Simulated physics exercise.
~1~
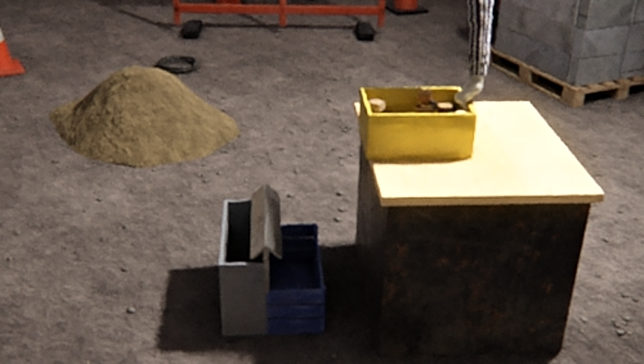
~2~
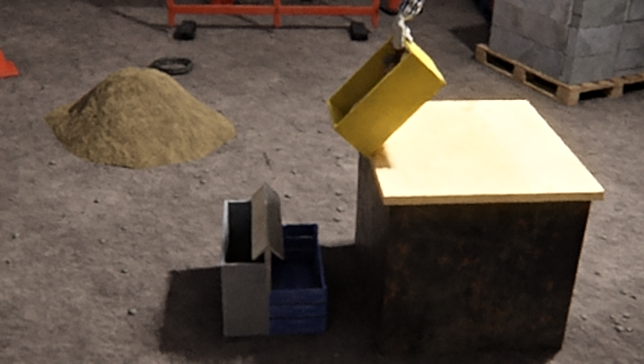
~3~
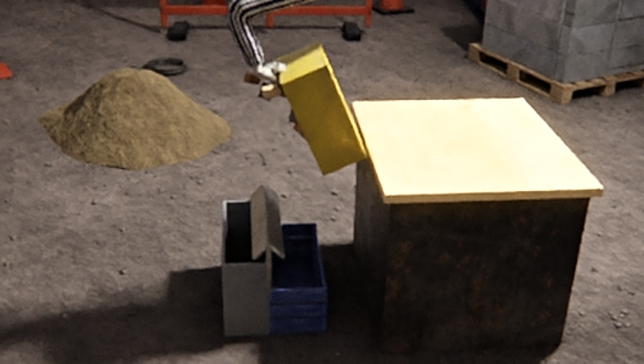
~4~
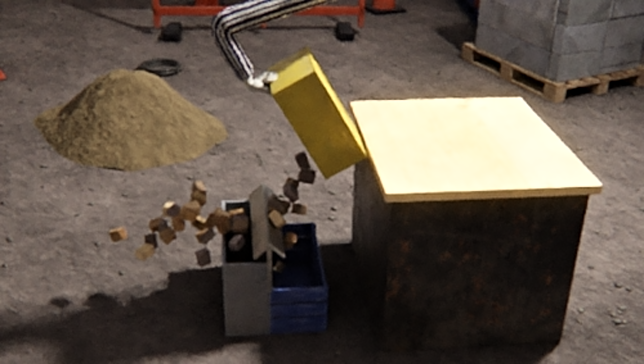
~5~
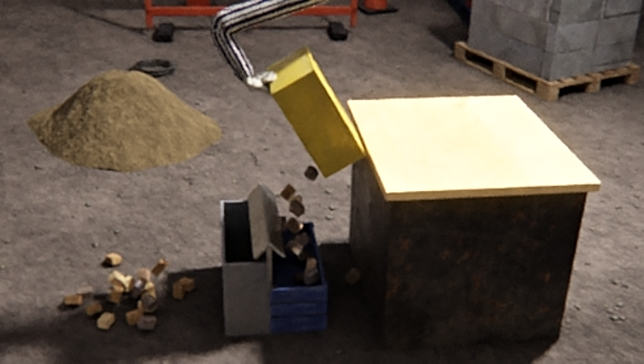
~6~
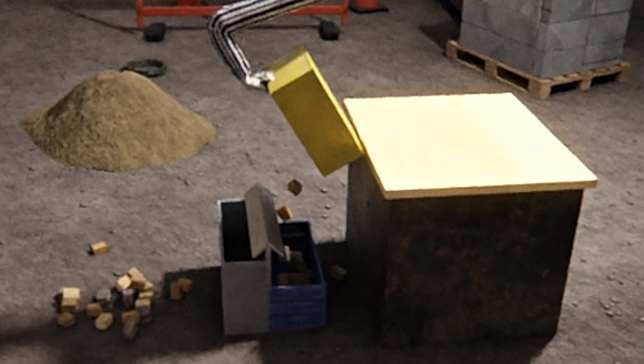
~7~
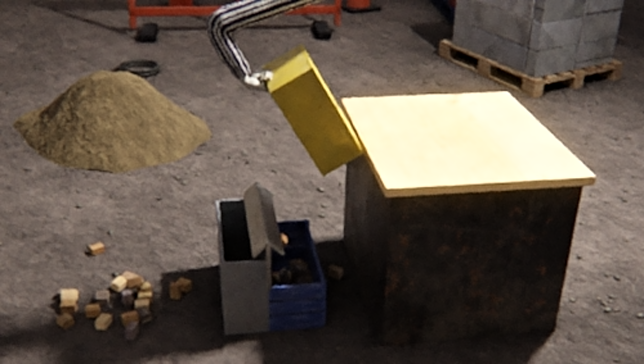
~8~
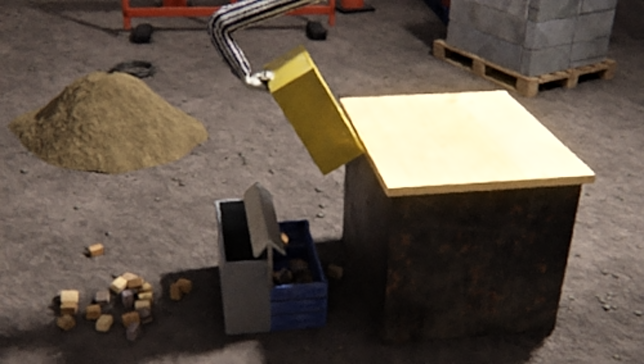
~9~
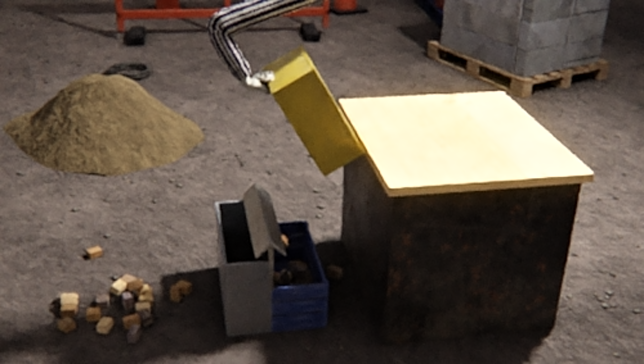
A yellow crate tips off a bench, spilling wooden blocks into two bins and onto the ground.
